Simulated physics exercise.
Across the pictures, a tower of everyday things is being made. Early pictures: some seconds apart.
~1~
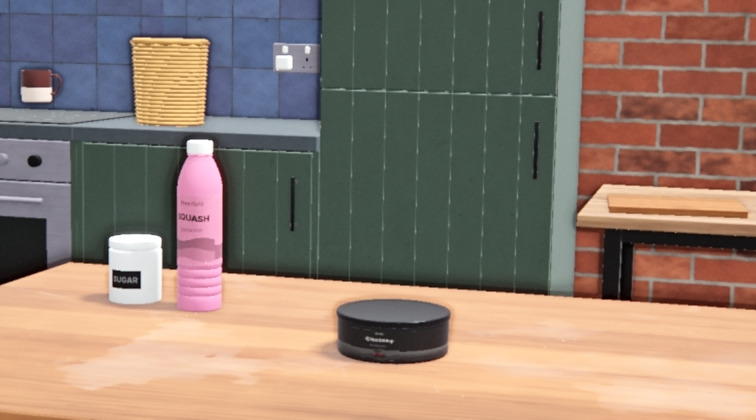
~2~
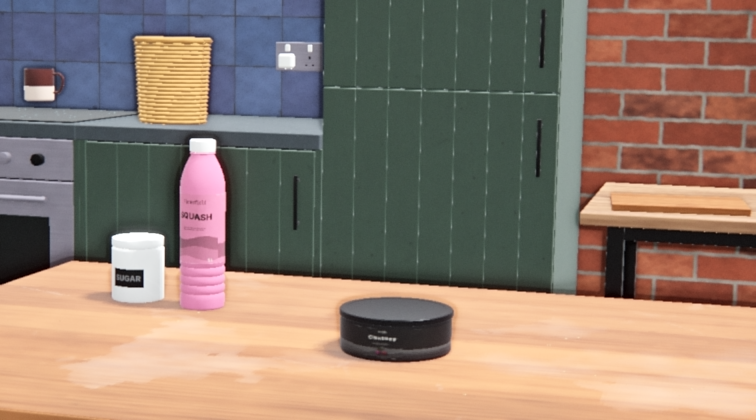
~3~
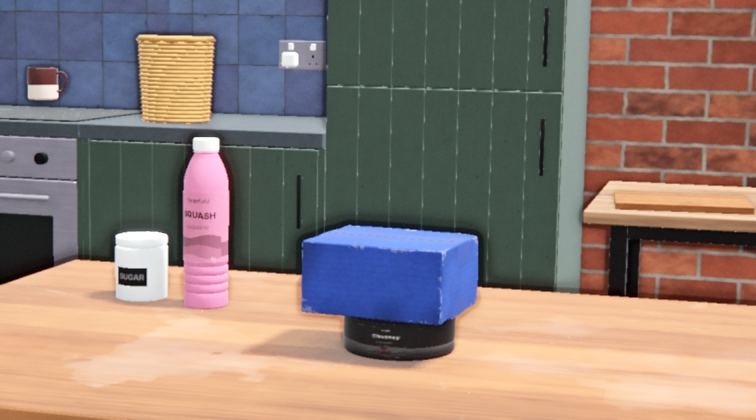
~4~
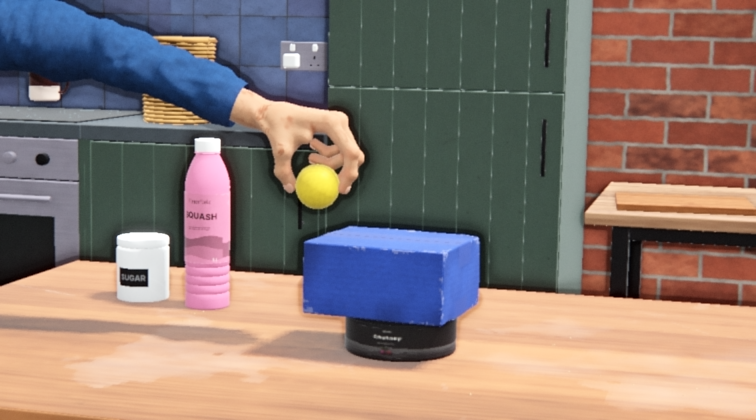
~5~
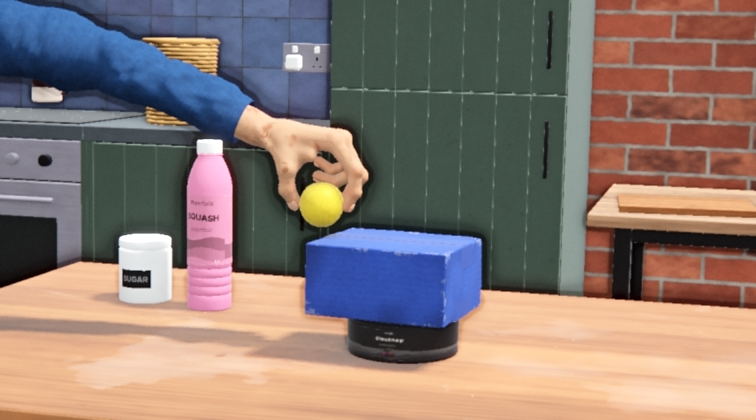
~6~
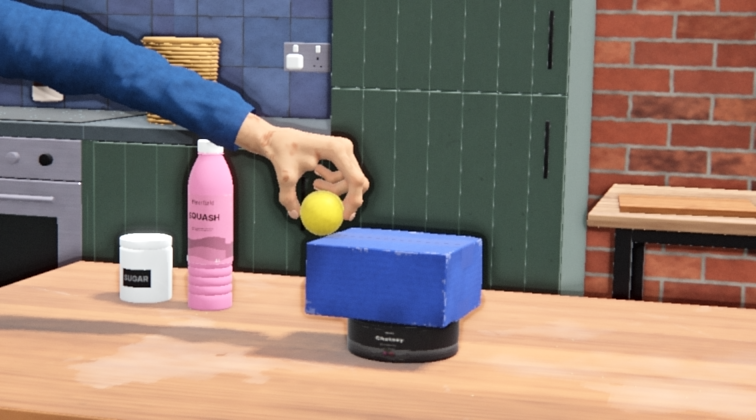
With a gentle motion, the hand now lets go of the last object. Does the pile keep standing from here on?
The pile will not survive intact.
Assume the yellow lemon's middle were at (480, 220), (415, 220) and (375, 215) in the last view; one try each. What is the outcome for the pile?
In order, the pile tumbles down, then stands firm, and lastly stands firm.
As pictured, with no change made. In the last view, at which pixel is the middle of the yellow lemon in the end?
The object ends up somewhere around (273, 319).
Then, 0.40 s past the last view, yellow lemon now fallen.
Then, 0.60 s past the last view, things are still on the move.
Then, 1.80 s past the last view, nothing new.
Finally, fallen, yellow lemon; the other 4 still in place. Final places as the last picture's camera would see them, yellow lemon near (273, 319). The pile loses its balance.
